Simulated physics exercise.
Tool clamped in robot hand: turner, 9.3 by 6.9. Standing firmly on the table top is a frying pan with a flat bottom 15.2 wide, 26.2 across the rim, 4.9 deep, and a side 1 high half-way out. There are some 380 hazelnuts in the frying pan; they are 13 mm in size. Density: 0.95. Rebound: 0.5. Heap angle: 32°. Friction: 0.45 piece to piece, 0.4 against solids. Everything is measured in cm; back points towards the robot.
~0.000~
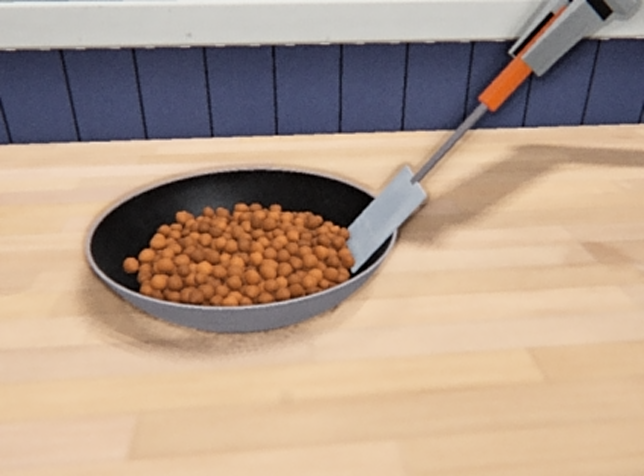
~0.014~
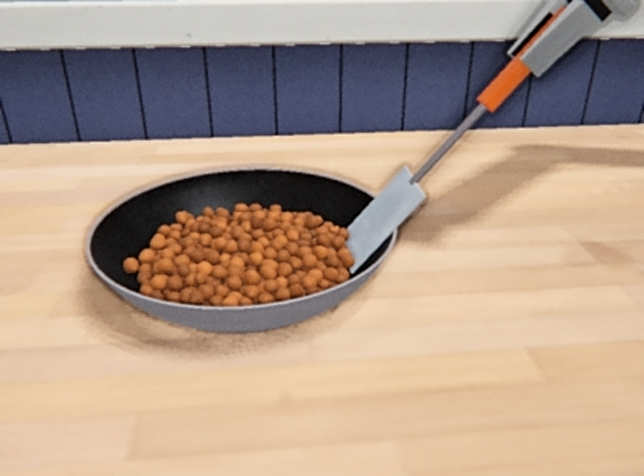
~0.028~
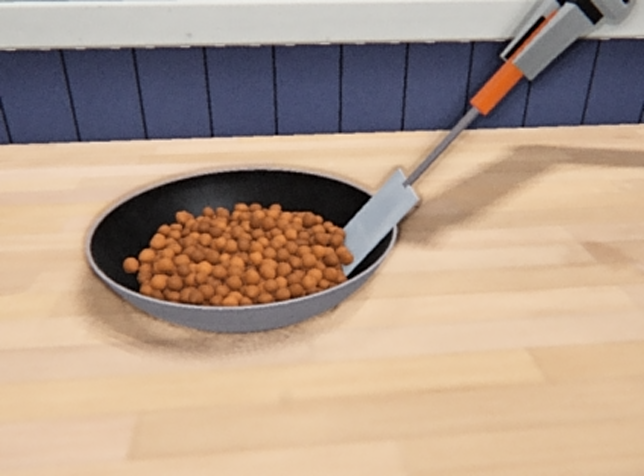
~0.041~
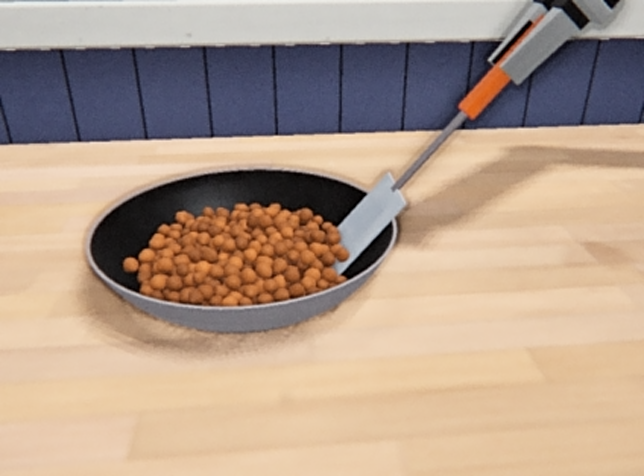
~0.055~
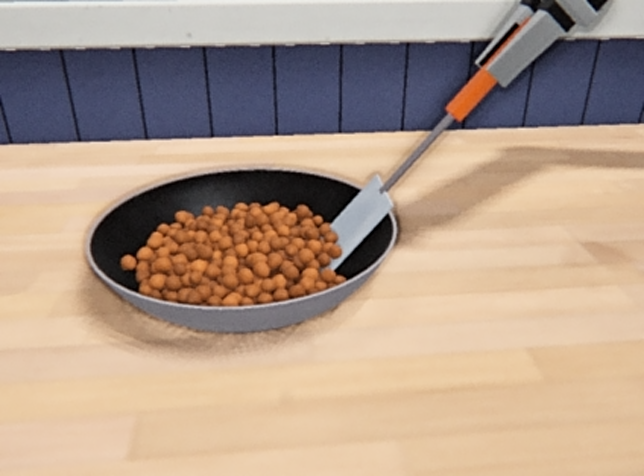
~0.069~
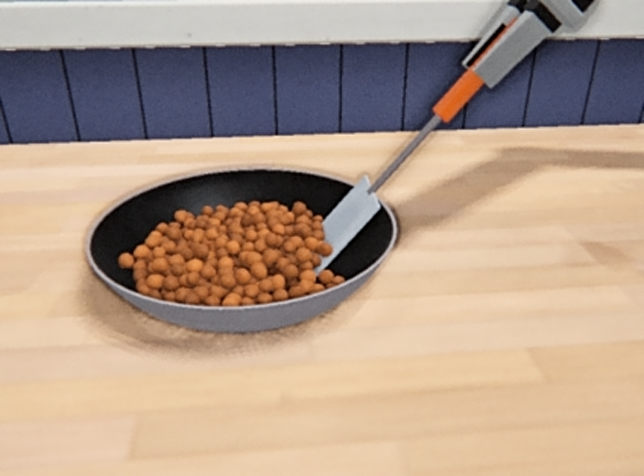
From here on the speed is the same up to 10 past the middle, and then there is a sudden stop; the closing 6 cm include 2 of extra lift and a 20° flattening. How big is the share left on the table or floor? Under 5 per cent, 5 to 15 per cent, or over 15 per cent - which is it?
It is over 15 per cent.
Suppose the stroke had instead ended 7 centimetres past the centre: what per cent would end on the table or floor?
Changed stop: Approx. 5 %.
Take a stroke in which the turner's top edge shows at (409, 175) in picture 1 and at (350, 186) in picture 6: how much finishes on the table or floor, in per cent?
30 %.
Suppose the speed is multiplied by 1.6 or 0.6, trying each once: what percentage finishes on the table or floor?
Some 35 per cent, then some 15 per cent, on the table or floor.
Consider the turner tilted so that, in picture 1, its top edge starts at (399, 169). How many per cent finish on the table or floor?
Roughly 25 percent ends on the table or floor.
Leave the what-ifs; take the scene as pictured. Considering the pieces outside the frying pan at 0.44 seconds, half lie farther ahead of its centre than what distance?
Some 16 centimetres ahead.
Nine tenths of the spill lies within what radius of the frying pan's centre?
Distance: Approx. 35 cm.
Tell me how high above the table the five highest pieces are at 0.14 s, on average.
They are around 5 cm up.
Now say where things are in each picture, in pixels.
In the first picture, turner top edge at (416, 180), sloping 50°; upper third of the load around (249, 247), from x 130 to 350, top at y 210; 379 in the frying pan.
In the second picture, turner top edge at (415, 180), sloping 50°; upper third of the load around (251, 247), from x 130 to 350, top at y 210.
In the third picture, turner top edge at (408, 183), sloping 50°; upper third of the load around (255, 249), from x 130 to 345, top at y 210.
In the fourth picture, turner top edge at (397, 187), sloping 50°; upper third of the load around (255, 248), from x 130 to 340, top at y 210.
In the fifth picture, turner top edge at (384, 189), sloping 50°; upper third of the load around (254, 249), from x 130 to 340, top at y 210.
In the sixth picture, turner top edge at (372, 190), sloping 50°; upper third of the load around (250, 244), from x 125 to 340, top at y 205; 379 in the frying pan.
By 0.14 s, sloping 50°, highest piece 6 above the table; 379 in the frying pan.
By 0.21 s, sloping 44°, highest piece 6 above the table; 379 in the frying pan.
By 0.44 s, sloping 30°, highest piece 9 above the table; 289 in the frying pan, 59 on the table or floor, 31 on the blade or in flight.
By 1.49 s, sloping 30°, highest piece 5 above the table; 288 in the frying pan, 91 on the table or floor.
Final count, 288 in the frying pan, 91 on the table or floor. That is 24 % on the table or floor.
